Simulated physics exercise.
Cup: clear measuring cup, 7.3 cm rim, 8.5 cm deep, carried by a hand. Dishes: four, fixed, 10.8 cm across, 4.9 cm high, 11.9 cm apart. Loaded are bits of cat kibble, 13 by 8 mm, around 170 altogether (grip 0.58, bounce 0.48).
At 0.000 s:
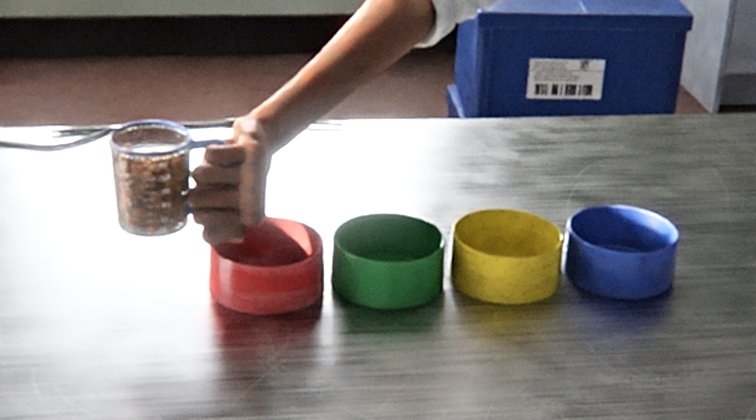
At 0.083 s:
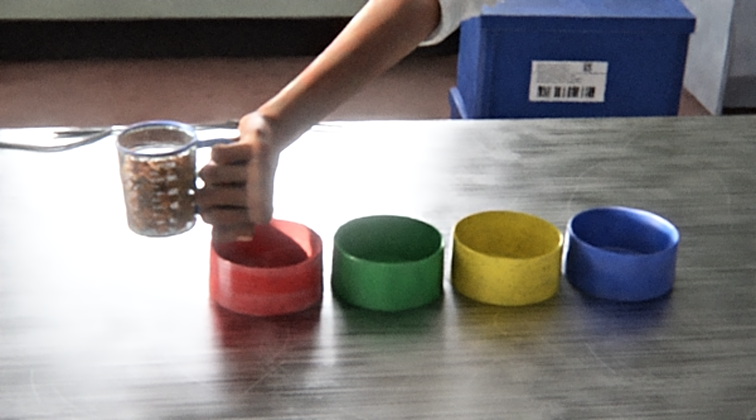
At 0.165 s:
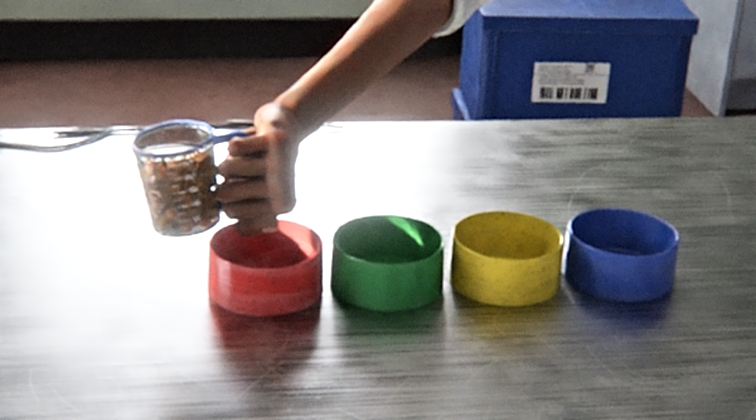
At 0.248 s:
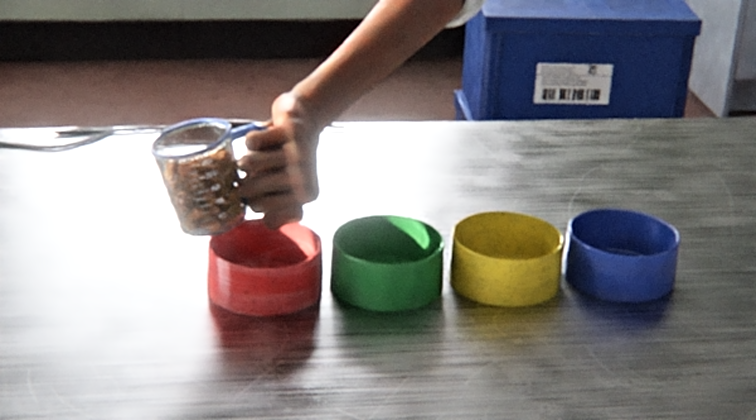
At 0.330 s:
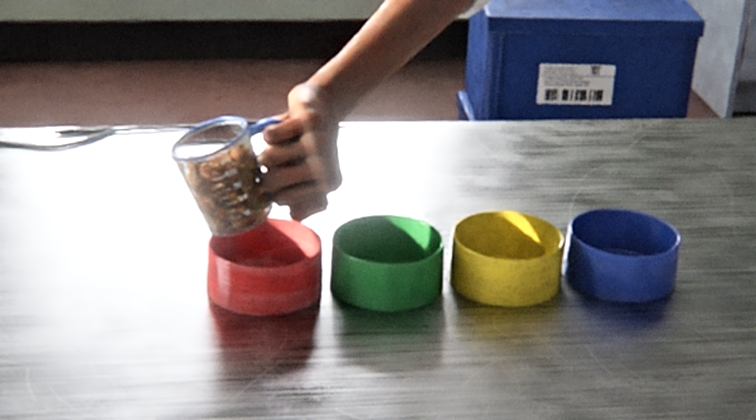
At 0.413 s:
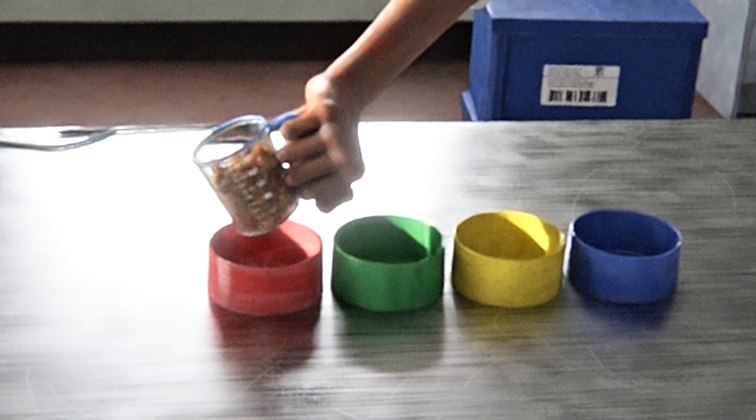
Hand carrying a clear measuring cup of cat kibble rightward above a red dish, tilting it gradually, beside green, yellow and blue dishes.
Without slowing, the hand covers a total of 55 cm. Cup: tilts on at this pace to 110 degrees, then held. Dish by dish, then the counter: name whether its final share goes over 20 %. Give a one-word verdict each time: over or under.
Red: Share not greater than a fifth; blue: Share greater than a fifth; green: Share not greater than a fifth; yellow: Share greater than a fifth; counter: Share not greater than a fifth.
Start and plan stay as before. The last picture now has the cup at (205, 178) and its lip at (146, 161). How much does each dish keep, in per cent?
Dish by dish: Red 40 per cent, blue 0 per cent, green 40 per cent, yellow 10 per cent.
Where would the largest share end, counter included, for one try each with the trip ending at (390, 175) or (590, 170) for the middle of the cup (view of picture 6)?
The biggest share goes to green first, then to yellow.
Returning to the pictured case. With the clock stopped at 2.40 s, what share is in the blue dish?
It works out to some 30 per cent.
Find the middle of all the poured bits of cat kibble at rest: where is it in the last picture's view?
Somewhere near (556, 268) in the last picture.
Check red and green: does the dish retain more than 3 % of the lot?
As for red, not so, and as for green, correct.
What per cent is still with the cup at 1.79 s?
Somewhere close to 50 percent.
After 1.24 s, tilt 88 degrees; cup holds 95 %, green 5 %.
Then, at 1.79 s, tilt 110 degrees; cup holds 50 %, green 5 %, yellow 40 %.
Then, at 2.40 s, tilt 110 degrees; cup holds 15 %, blue 30 %, green 5 %, yellow 40 %.
By 4.3 s all is still; red 0 %, blue 45 %, green 5 %, yellow 40 %, counter 10 %.
